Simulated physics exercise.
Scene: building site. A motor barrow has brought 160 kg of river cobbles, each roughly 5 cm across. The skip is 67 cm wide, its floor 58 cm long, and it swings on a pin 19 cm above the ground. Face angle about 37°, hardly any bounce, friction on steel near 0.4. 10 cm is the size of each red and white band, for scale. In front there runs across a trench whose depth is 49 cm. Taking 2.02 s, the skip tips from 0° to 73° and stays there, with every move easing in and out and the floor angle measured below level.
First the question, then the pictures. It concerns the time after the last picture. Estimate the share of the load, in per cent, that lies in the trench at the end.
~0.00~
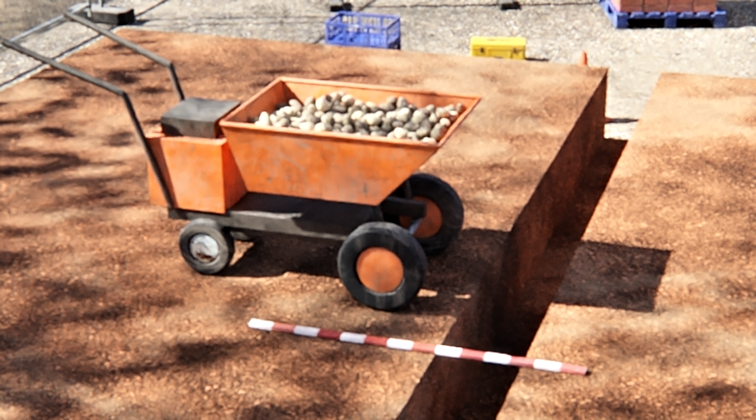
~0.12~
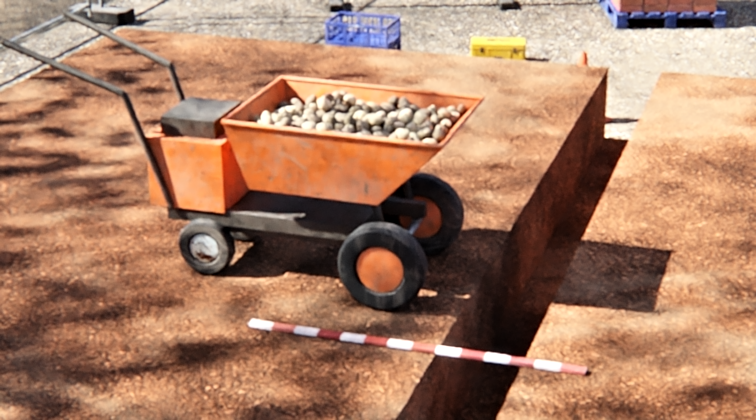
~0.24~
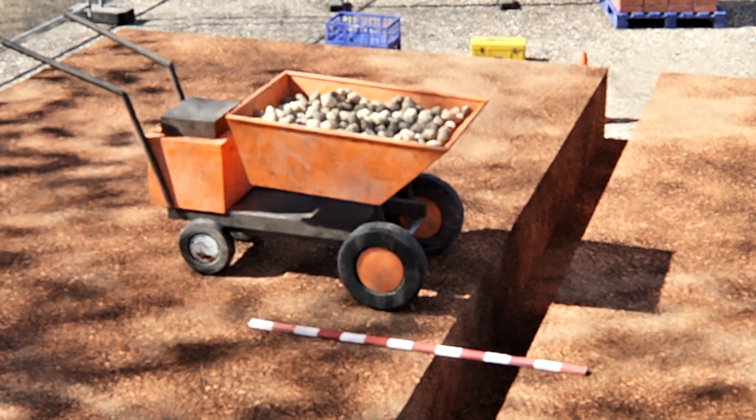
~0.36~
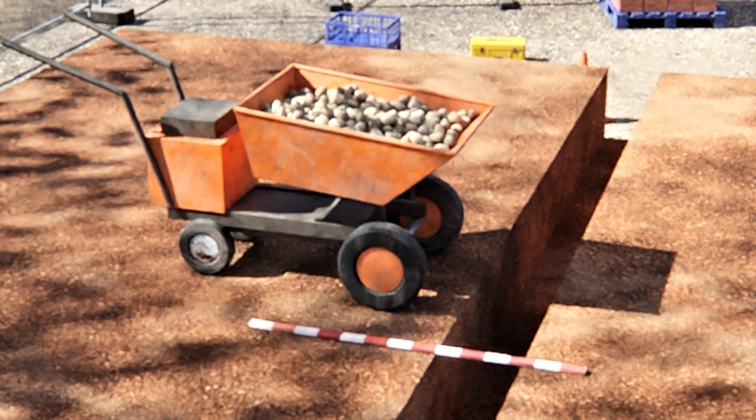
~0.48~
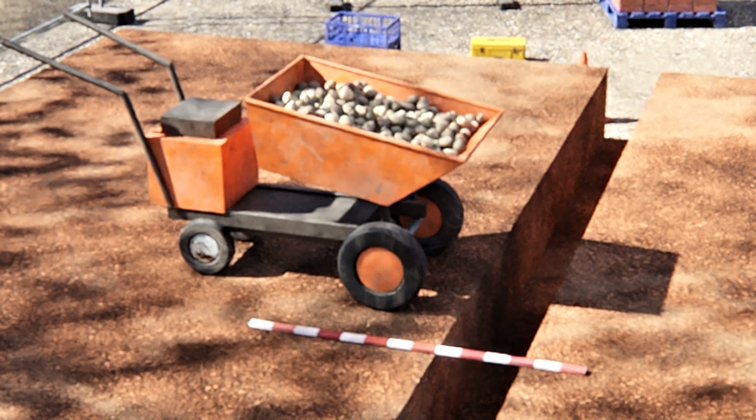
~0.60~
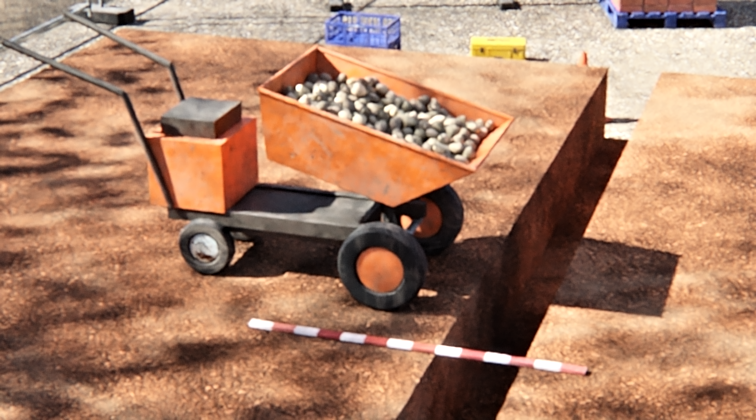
I would say 16 per cent of the load lies in the trench at the end.
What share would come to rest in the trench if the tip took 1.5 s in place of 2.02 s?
I'd put it at roughly 20 per cent.
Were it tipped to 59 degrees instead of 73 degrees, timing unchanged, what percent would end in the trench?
Around 35 per cent would finish in the trench.
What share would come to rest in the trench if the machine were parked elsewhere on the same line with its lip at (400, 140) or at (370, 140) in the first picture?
The first start gives about 75 per cent, the second about 95.
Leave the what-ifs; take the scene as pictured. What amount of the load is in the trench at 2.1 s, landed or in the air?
Close to 5 per cent at that time.
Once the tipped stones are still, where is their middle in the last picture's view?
The middle should be near (607, 300).
After 1.5 s the floor is at 62°; 97 % in the skip, 2 % past the trench; the foremost stones are at (577, 280).
After 2.1 s the floor is at 73°; 37 % in the skip, 6 % in the trench, 57 % past the trench; the foremost stones are at (745, 328).
After 2.5 s the floor is at 73°; 17 % in the skip, 12 % in the trench, 72 % past the trench; the foremost stones are past the picture's edge.
After 4.4 s the floor is at 73°; 14 % in the skip, 16 % in the trench, 71 % past the trench; the foremost stones are past the picture's edge.
